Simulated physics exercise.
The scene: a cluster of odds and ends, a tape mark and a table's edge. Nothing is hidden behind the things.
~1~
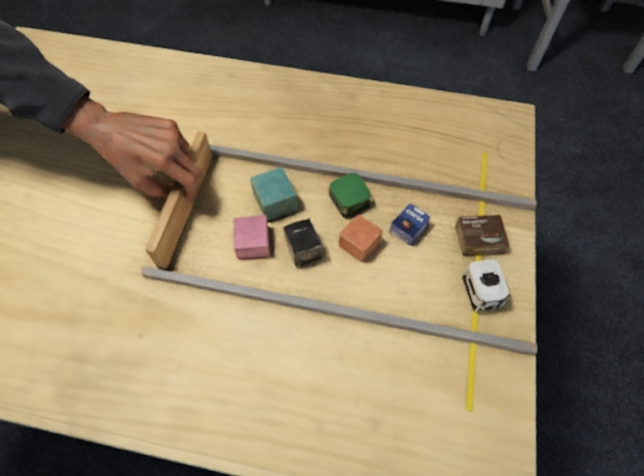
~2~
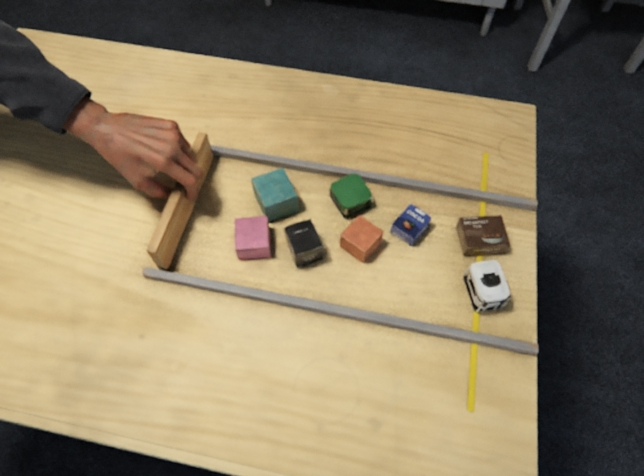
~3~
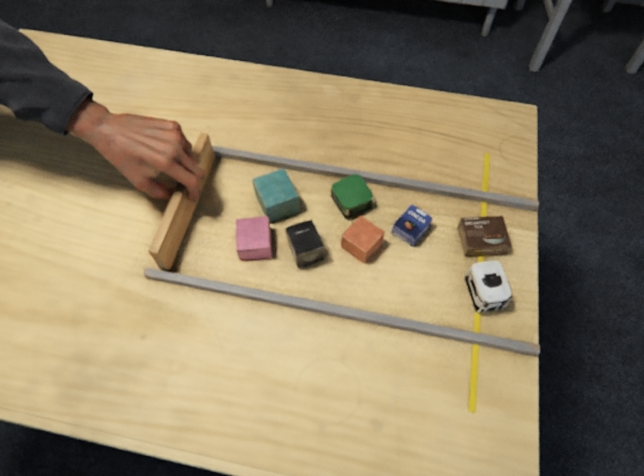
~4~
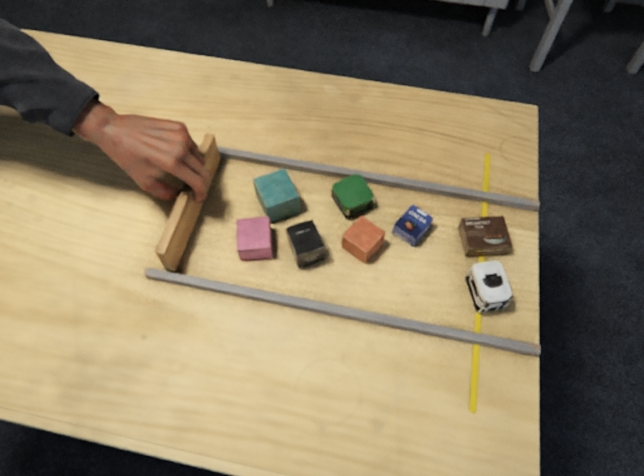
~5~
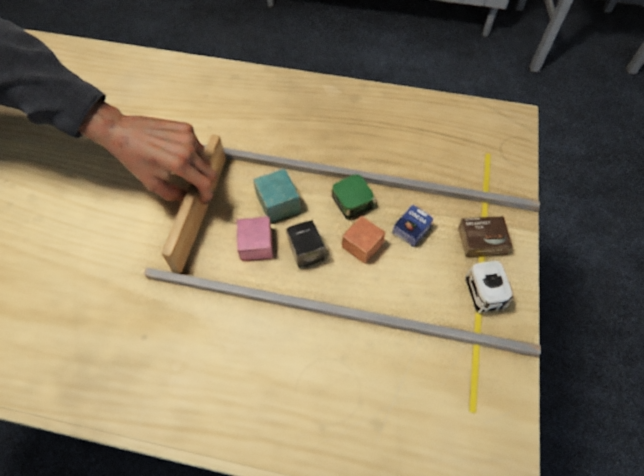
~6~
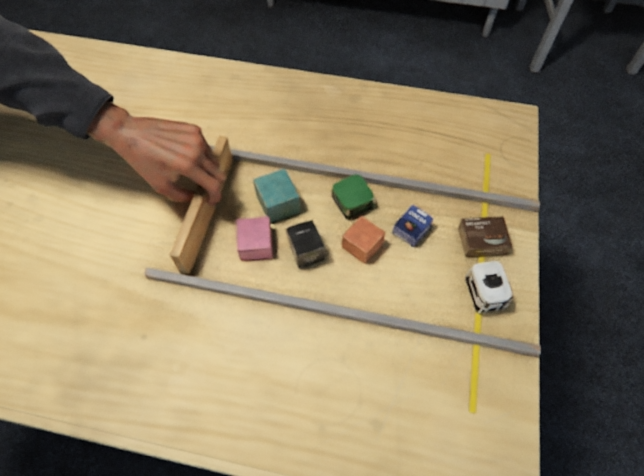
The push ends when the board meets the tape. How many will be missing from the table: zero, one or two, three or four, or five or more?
In the end the number that fall off is one or two.
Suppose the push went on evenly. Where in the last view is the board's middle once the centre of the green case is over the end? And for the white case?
At (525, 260) for the green case; at (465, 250) for the white case.
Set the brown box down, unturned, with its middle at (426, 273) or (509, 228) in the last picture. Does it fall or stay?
Place by place, it goes over; goes over.
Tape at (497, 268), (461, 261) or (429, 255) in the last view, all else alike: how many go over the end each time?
The counts: 5, 1 and 0.
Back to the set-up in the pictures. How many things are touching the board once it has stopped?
The number is 3.
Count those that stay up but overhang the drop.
Overhanging: 3.
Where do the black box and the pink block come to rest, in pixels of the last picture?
The black box stops around (534, 309); the pink block around (500, 288).
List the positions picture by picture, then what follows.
In the first picture, white case (485, 285); brown box (481, 235); blue box (410, 224); board (182, 198); tape (478, 263).
In the second picture, brown box (482, 236); pink block (253, 238).
In the third picture, blue box (412, 225); orange block (363, 240).
In the fourth picture, white case (488, 287); green case (353, 197).
In the fifth picture, brown box (484, 236); board (197, 202).
In the sixth picture, white case (488, 287); brown box (484, 237); blue box (413, 226); board (205, 203); tape (481, 265).
Early on, none off yet; white case at rest near (488, 287); brown box at rest near (484, 237); blue box at rest near (413, 226).
A while later, none off yet; white case at rest near (488, 287); brown box at rest near (486, 237); blue box travelled about its own width near (448, 219).
Finally, the number that fall off is one or two; lost, brown box and white case.
